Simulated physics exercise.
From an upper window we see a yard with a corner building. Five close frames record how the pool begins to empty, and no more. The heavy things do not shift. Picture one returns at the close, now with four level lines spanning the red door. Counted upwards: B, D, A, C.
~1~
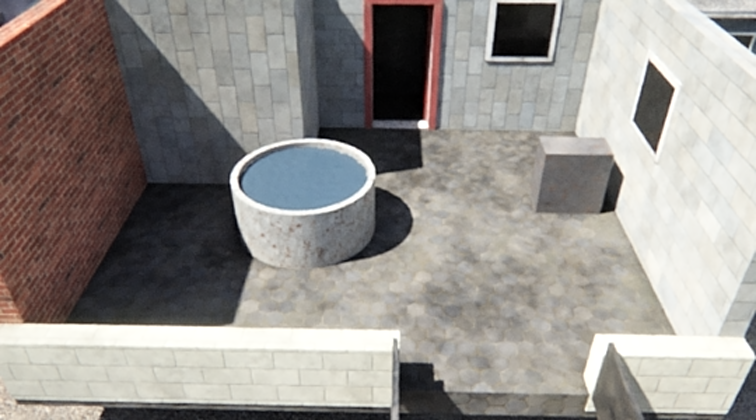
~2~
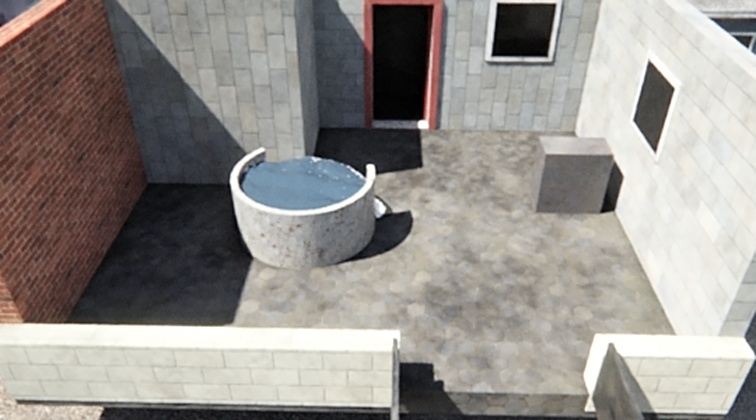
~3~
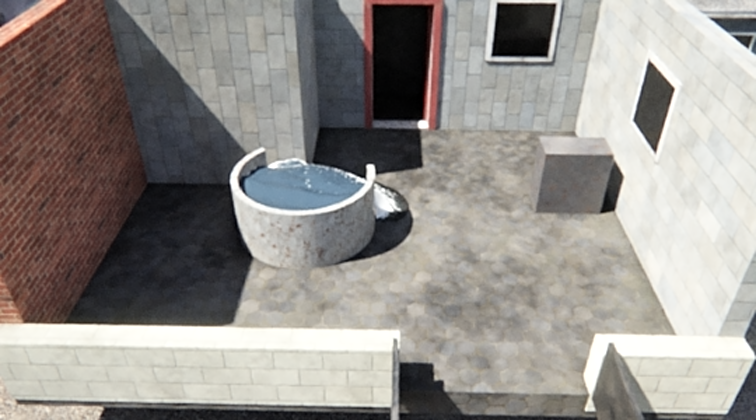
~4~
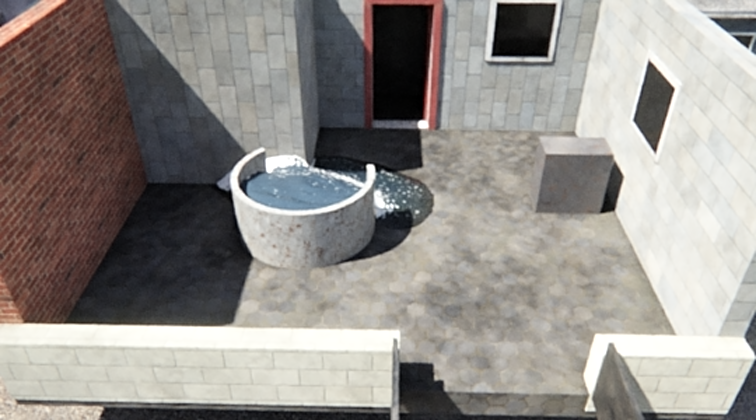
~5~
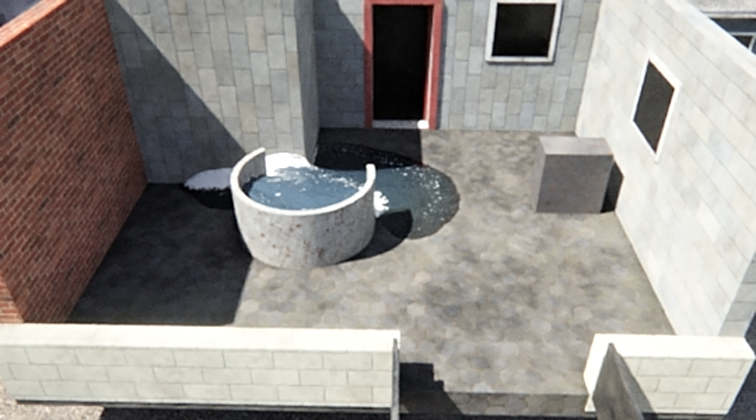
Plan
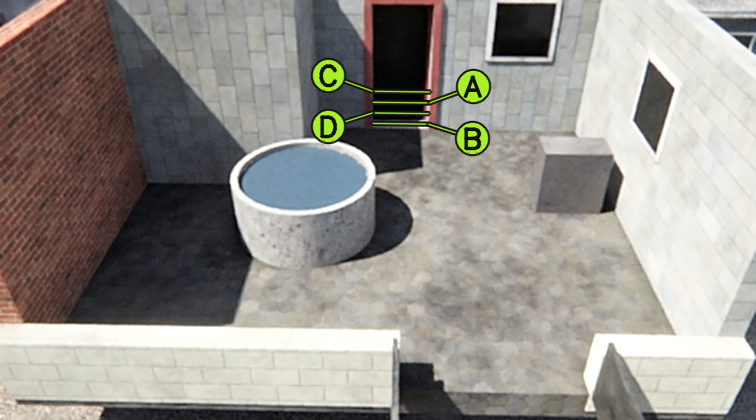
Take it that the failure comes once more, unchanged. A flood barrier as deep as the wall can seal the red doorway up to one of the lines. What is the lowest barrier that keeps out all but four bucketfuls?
D will do.
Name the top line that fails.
Here it is line B.
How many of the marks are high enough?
Three.
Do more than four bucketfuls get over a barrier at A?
No, not at all.
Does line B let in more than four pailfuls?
Yes.
On the marked copy, A at (401, 102); B at (400, 123); C at (401, 91); D at (400, 113); from the bottom up B, D, A, C.
With A, nothing gets over.
With B, about 13 bucketfuls get in.
With C, nothing gets over.
With D, a splash gets over, under a bucket.
